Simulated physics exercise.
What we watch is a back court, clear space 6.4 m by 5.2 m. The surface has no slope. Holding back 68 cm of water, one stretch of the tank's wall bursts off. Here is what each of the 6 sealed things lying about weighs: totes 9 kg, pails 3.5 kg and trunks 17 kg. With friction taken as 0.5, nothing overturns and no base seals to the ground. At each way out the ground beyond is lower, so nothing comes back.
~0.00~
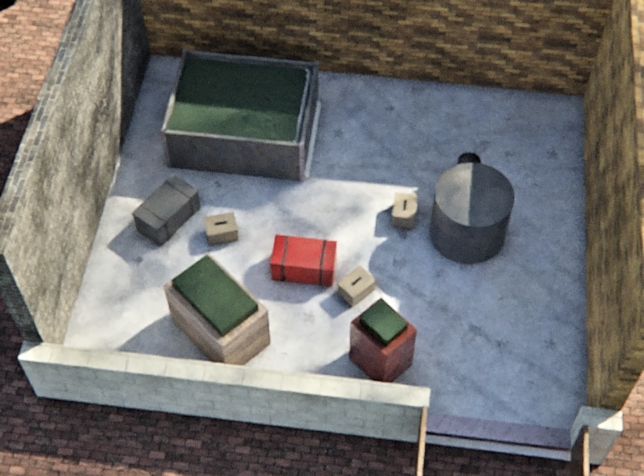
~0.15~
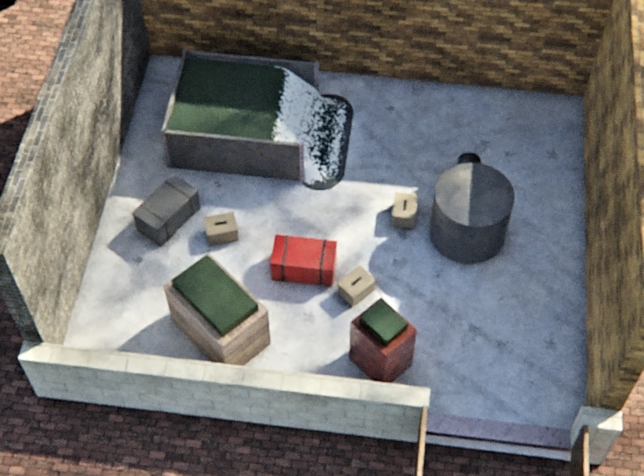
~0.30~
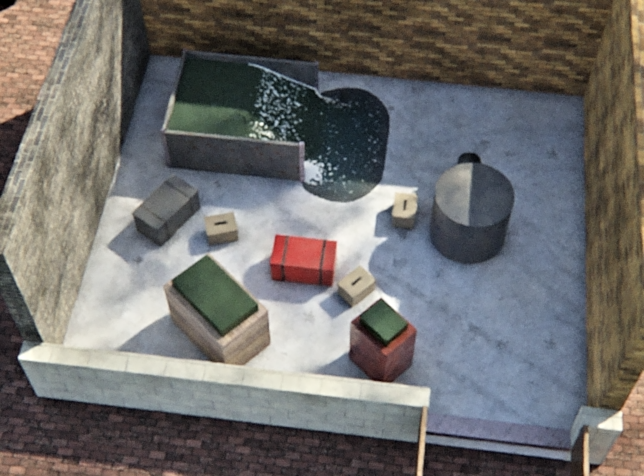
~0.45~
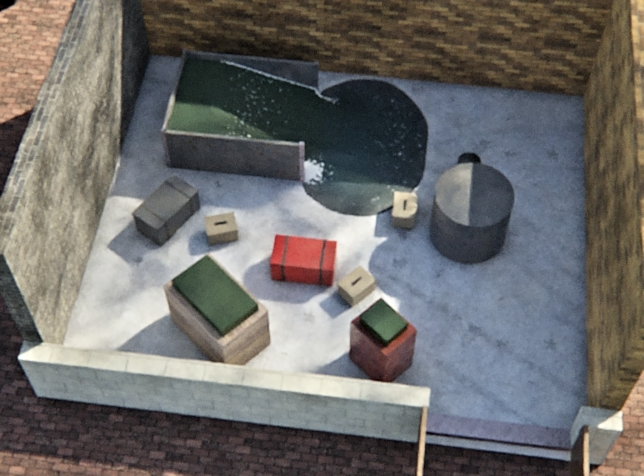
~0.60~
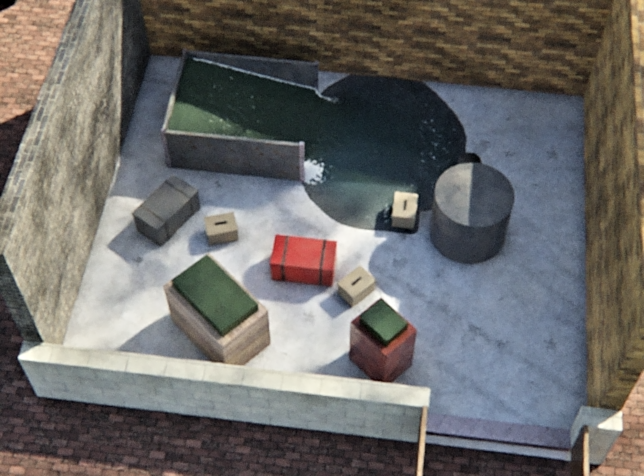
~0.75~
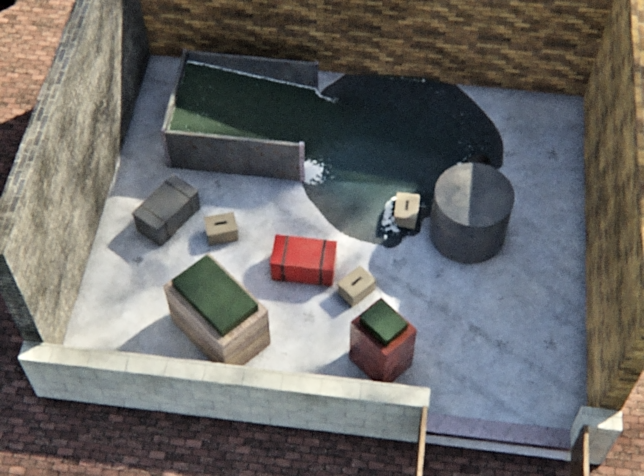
Dark green water pours through the open right side of a grey tank in the back left of a walled court, seen from high above by a still camera. Around it on the pale floor sit a grey trunk, a bright red trunk, small tan boxes, green-topped crates and a grey cylinder. The foaming water spreads rightward in a widening rounded pool, reaching the cylinder and surrounding one tan box, which shifts slightly.
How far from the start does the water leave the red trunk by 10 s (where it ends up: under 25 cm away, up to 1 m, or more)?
A fair way, under a metre.
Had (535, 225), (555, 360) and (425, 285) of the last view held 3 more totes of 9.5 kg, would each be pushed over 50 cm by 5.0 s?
First beyond, then beyond, then beyond.
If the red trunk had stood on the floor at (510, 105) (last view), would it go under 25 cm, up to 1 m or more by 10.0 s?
By that time it is swept a long way.
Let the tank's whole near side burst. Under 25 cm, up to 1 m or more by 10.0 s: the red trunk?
The answer: The red trunk is taken far off.
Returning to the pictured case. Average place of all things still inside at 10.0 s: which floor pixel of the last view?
Around (250, 265).
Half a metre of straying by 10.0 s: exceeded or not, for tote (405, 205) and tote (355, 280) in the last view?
In that order: Past it, under.
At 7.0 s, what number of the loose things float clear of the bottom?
The count is 2.
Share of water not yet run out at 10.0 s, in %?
Somewhere near 68 percent, give or take.
After 2.0 s the red trunk is near (304, 252), 0.0 m from its start, aground; 0 of 6 are out; 1 afloat.
After 4.5 s the red trunk is near (304, 252), 0.0 m from its start, aground; 0 of 6 are out; 1 afloat.
After 7.0 s the red trunk is near (277, 276), 0.5 m from its start, afloat; 1 of 6 are out; 2 afloat.
After 10.0 s the red trunk is near (258, 282), 0.7 m from its start, aground; 2 of 6 are out; 0 afloat.
